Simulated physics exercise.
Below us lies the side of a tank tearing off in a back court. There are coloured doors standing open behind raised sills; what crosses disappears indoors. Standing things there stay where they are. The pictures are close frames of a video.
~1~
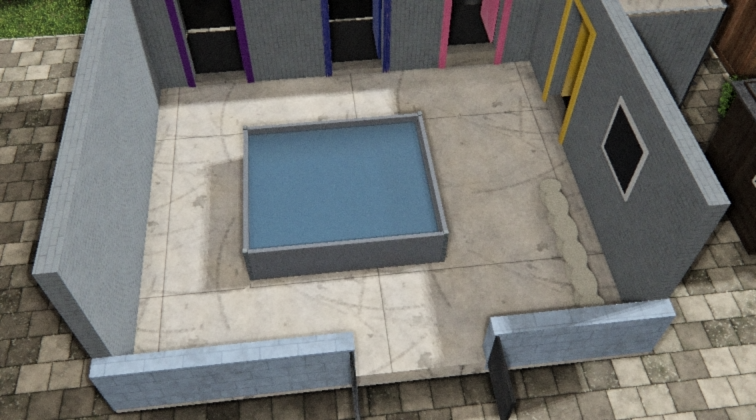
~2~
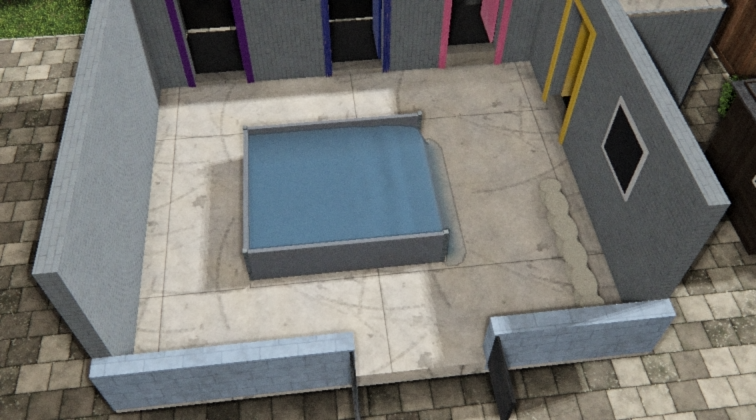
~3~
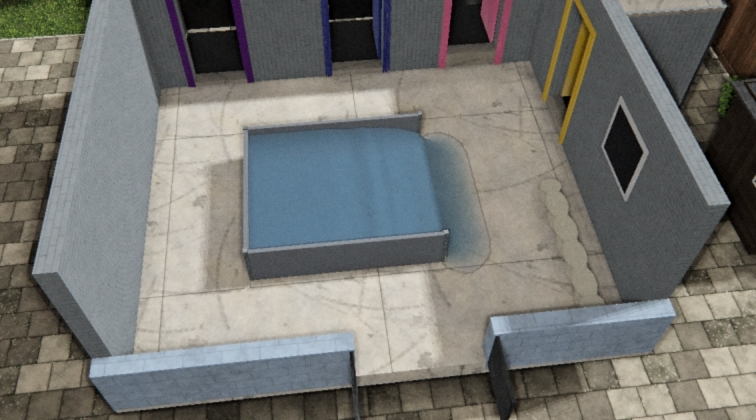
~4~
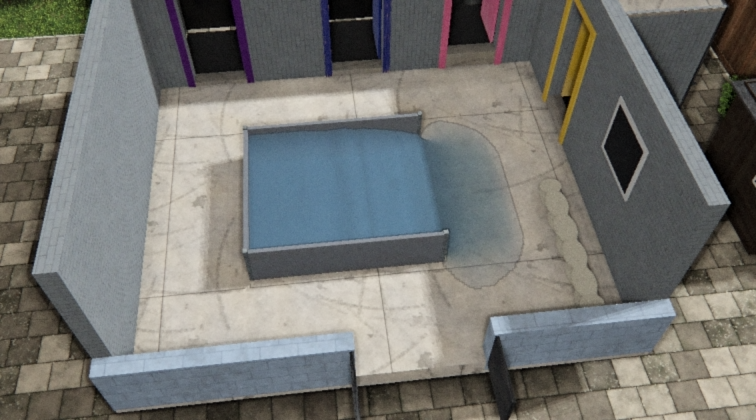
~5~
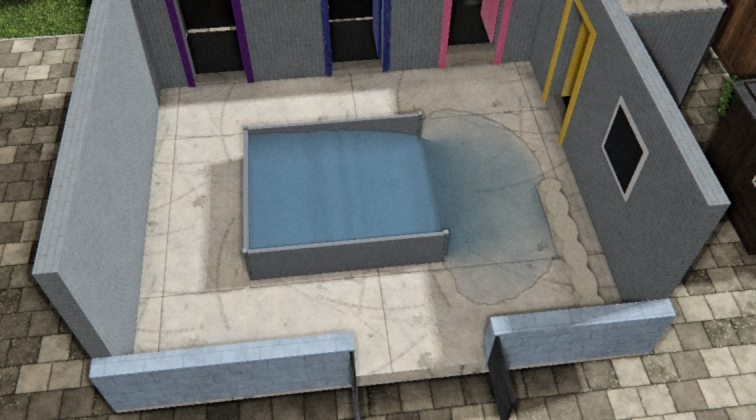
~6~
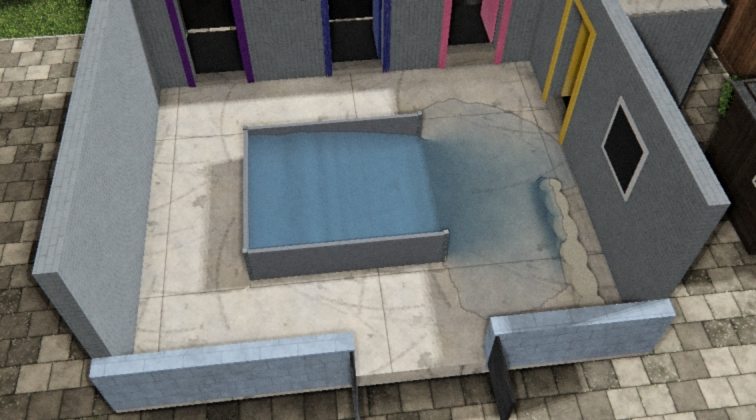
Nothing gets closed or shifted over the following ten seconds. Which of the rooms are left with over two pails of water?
Result: The purple door swallows too much water. The yellow door swallows too much water. The blue door swallows an okay amount of water. The pink door swallows an okay amount of water.
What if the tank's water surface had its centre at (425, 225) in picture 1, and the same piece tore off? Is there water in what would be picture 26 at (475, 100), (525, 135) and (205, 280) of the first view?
Spot one is touched, spot two is touched, spot three is not touched.
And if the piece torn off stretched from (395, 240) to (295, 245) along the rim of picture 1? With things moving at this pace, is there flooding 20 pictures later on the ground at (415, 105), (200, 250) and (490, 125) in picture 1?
The first spot is spared, the second soaked and the third spared.
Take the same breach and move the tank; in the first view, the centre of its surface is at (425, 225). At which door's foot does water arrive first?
The one in yellow, I reckon.
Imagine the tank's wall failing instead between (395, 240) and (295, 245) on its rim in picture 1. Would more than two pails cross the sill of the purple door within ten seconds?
Well, the purple door crosses the line here.
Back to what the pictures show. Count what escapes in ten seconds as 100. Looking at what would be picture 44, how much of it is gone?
My figure is about 60 in a hundred.
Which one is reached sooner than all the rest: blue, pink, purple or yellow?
Looks like the yellow door.
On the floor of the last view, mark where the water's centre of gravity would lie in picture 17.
The water's centre sits above (435, 200).
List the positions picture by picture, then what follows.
The first frame shows the tank at (340, 181) is whole and still.
In the second frame, water pours out at (428, 189) and has run to (448, 263).
In the third frame, water pours out at (428, 191) and has run to (474, 264).
In the fourth frame, the front is at (505, 268), out from the gap at (428, 192).
In the fifth frame, water pours out at (428, 192) and has run to (552, 246).
In the sixth frame, the front is at (562, 152), out from the gap at (428, 192).
A moment on, water covers 30 % of the floor; the purple door not reached, the yellow door under two buckets in, the blue door not reached, the pink door not reached.
Next, water covers 35 % of the floor; the purple door not reached, the yellow door over two buckets in, the blue door not reached, the pink door wet at the sill, nothing in.
Then, water covers 60 % of the floor; the purple door not reached, the yellow door far over two buckets in, the blue door wet at the sill, nothing in, the pink door wet at the sill, nothing in.
Later, water covers 90 % of the floor; the purple door wet at the sill, nothing in, the yellow door far over two buckets in, the blue door wet at the sill, nothing in, the pink door wet at the sill, nothing in.
In the end, water covers 95 % of the floor; the purple door over two buckets in, the yellow door far over two buckets in, the blue door wet at the sill, nothing in, the pink door wet at the sill, nothing in.
